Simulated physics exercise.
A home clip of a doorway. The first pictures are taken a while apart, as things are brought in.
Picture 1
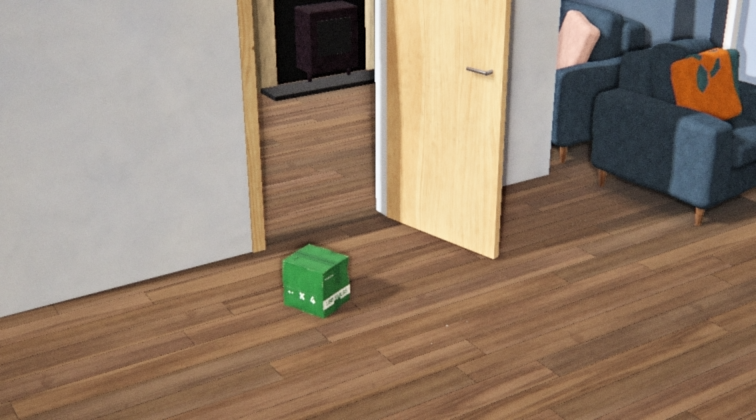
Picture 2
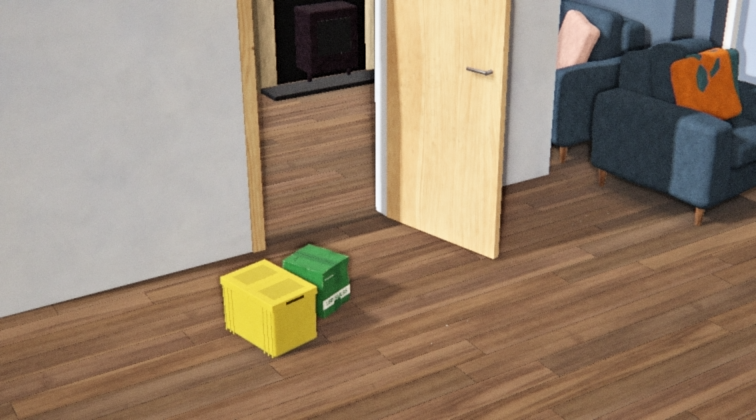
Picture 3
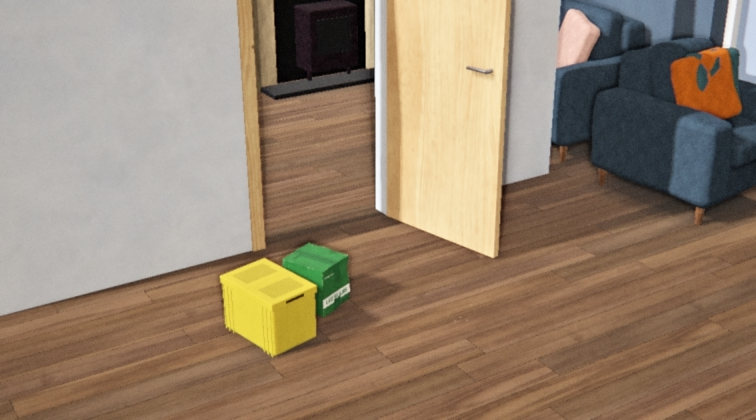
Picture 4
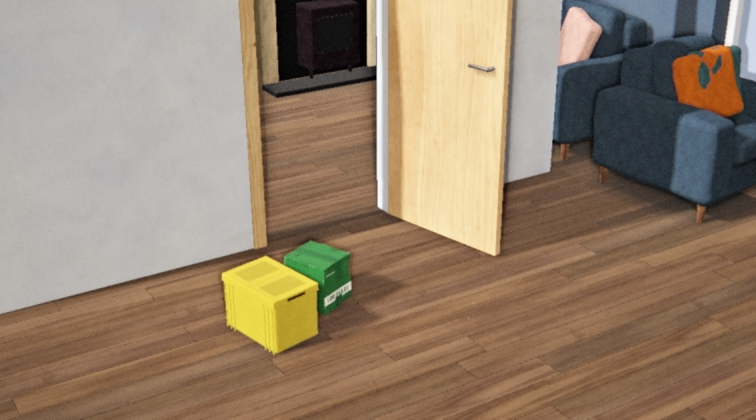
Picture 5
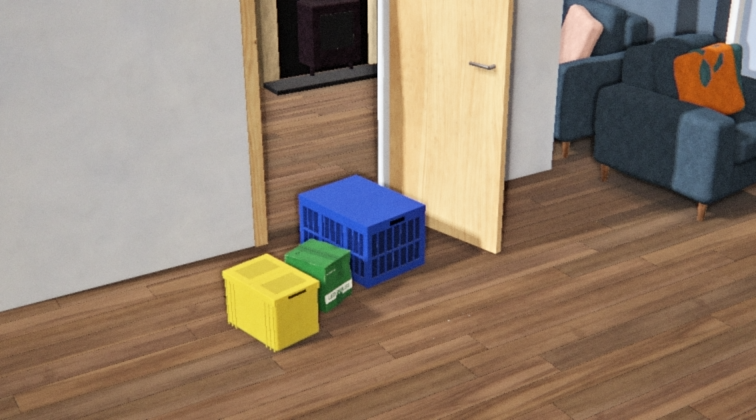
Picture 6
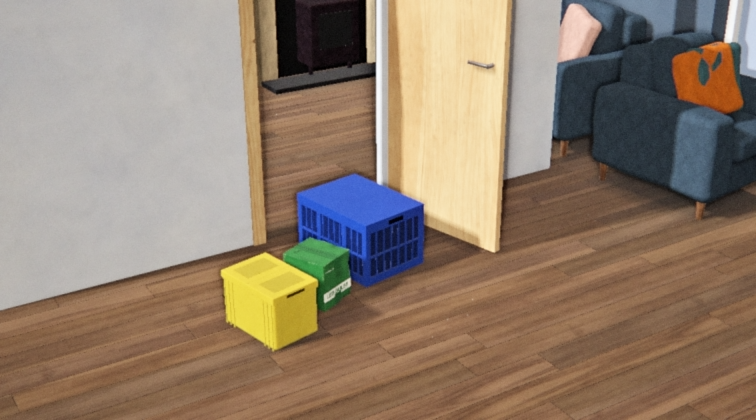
At the start, a small green box sits alone on the wood floor before a wide-open door. A yellow tote then appears in front of it to the left, and later a larger blue chest appears behind it to the right, while the door stays still throughout.
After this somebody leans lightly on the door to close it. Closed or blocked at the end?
As it turns out, it is blocked.
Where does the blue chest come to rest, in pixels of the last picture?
At about (354, 228).
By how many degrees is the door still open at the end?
Some 70° open.
Then, 0.40 s on from there, door at 95°.
Then, 0.70 s on from there, door at 79°.
Then, 0.90 s on from there, door at 72°; blue chest shifted a little near (356, 228).
In the end, door at 72°; all 3 unmoved. At the end, from the last picture's camera, blue chest near (355, 228).
